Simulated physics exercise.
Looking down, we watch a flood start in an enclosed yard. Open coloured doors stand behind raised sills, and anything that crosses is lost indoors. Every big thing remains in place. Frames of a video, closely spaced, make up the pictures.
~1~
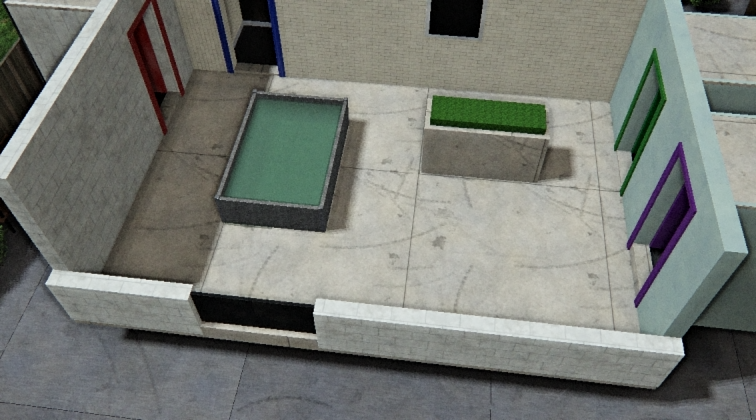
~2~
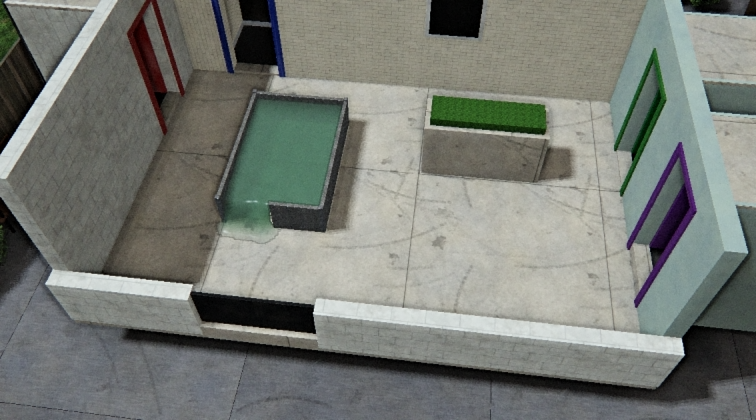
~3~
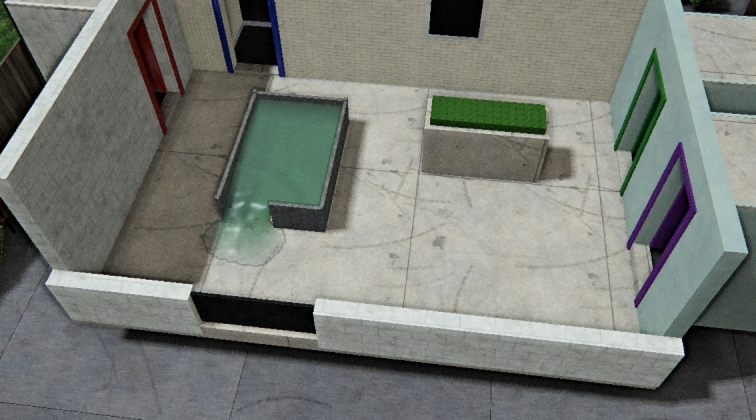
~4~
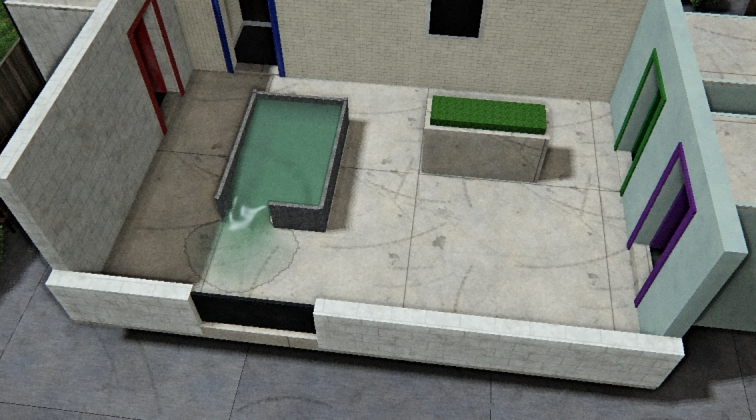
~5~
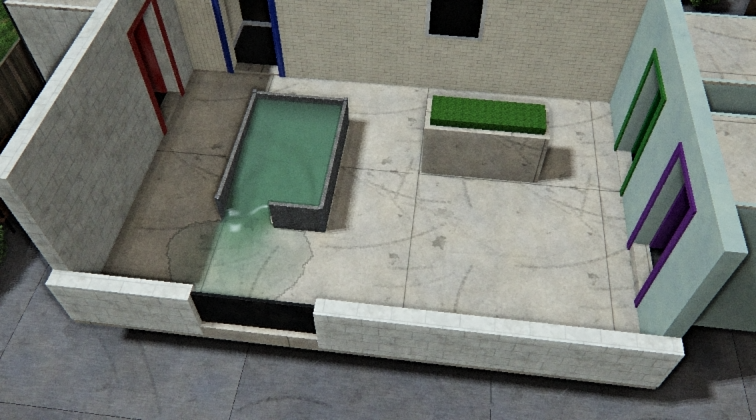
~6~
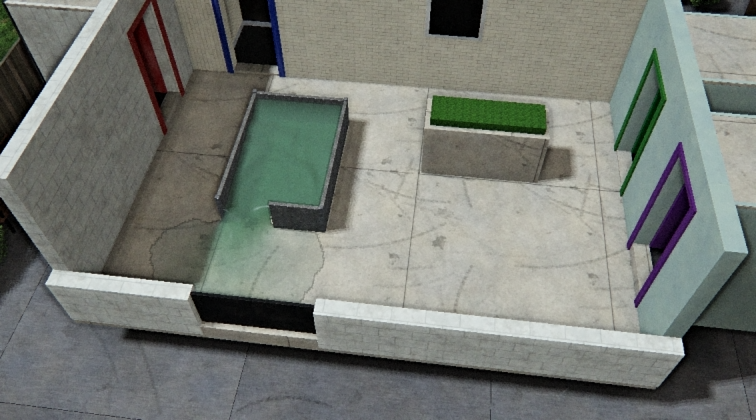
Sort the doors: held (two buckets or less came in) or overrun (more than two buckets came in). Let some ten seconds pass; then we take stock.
Sorted: Green door held, blue door overrun, red door held, purple door held.
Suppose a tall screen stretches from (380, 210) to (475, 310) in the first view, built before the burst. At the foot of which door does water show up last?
Final one: The one in green.
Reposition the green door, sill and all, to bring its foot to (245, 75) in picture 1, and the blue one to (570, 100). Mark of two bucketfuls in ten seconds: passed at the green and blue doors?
My reading: The green door exceeds the limit, the blue door stays within the limit.
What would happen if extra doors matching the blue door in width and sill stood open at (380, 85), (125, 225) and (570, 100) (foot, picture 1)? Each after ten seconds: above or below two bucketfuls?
Result, in listed order - misses the mark, beats the mark, misses the mark.
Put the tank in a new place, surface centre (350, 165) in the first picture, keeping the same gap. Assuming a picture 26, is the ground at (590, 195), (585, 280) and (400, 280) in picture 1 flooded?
Spared, hit, hit.
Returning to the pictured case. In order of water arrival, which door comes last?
That would be the green door.
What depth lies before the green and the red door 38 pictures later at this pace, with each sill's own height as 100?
Roughly 40 % and 30 %, respectively.
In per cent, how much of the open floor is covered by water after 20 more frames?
About 45 in a hundred.
A moment on, water covers 10 % of the floor; the green door not reached, the blue door not reached, the red door not reached, the purple door not reached.
Next, water covers 20 % of the floor; the green door not reached, the blue door not reached, the red door not reached, the purple door not reached.
Then, water covers 45 % of the floor; the green door not reached, the blue door not reached, the red door wet at the sill, nothing in, the purple door not reached.
Later, water covers 65 % of the floor; the green door wet at the sill, nothing in, the blue door over two buckets in, the red door wet at the sill, nothing in, the purple door wet at the sill, nothing in.
In the end, water covers 95 % of the floor; the green door wet at the sill, nothing in, the blue door far over two buckets in, the red door wet at the sill, nothing in, the purple door wet at the sill, nothing in.
